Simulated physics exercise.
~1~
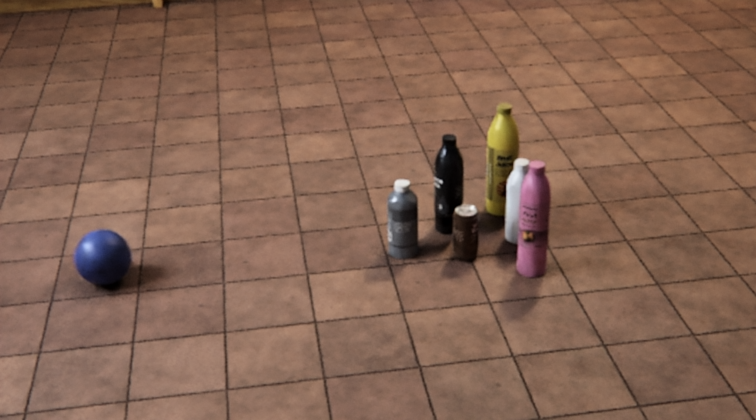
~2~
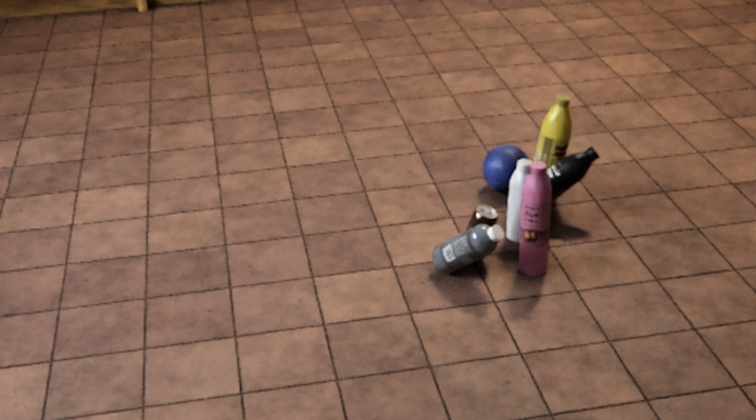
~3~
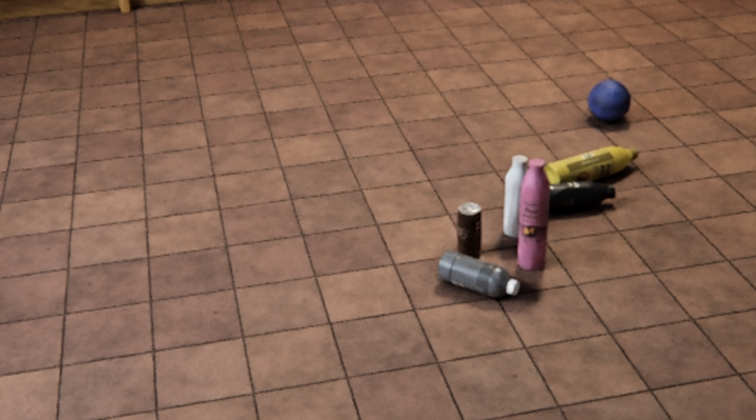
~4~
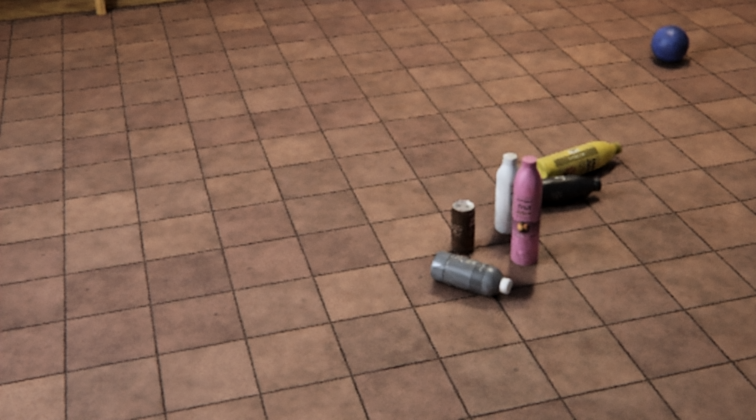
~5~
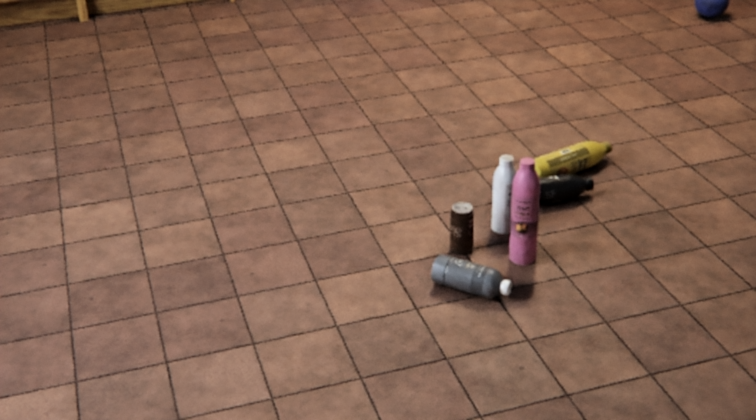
A blue ball rolled right across a tiled floor into a group of bottles and a brown can, knocking over the grey, black and yellow bottles, then rolled off toward the upper right, leaving the pink bottle, white bottle and can upright.
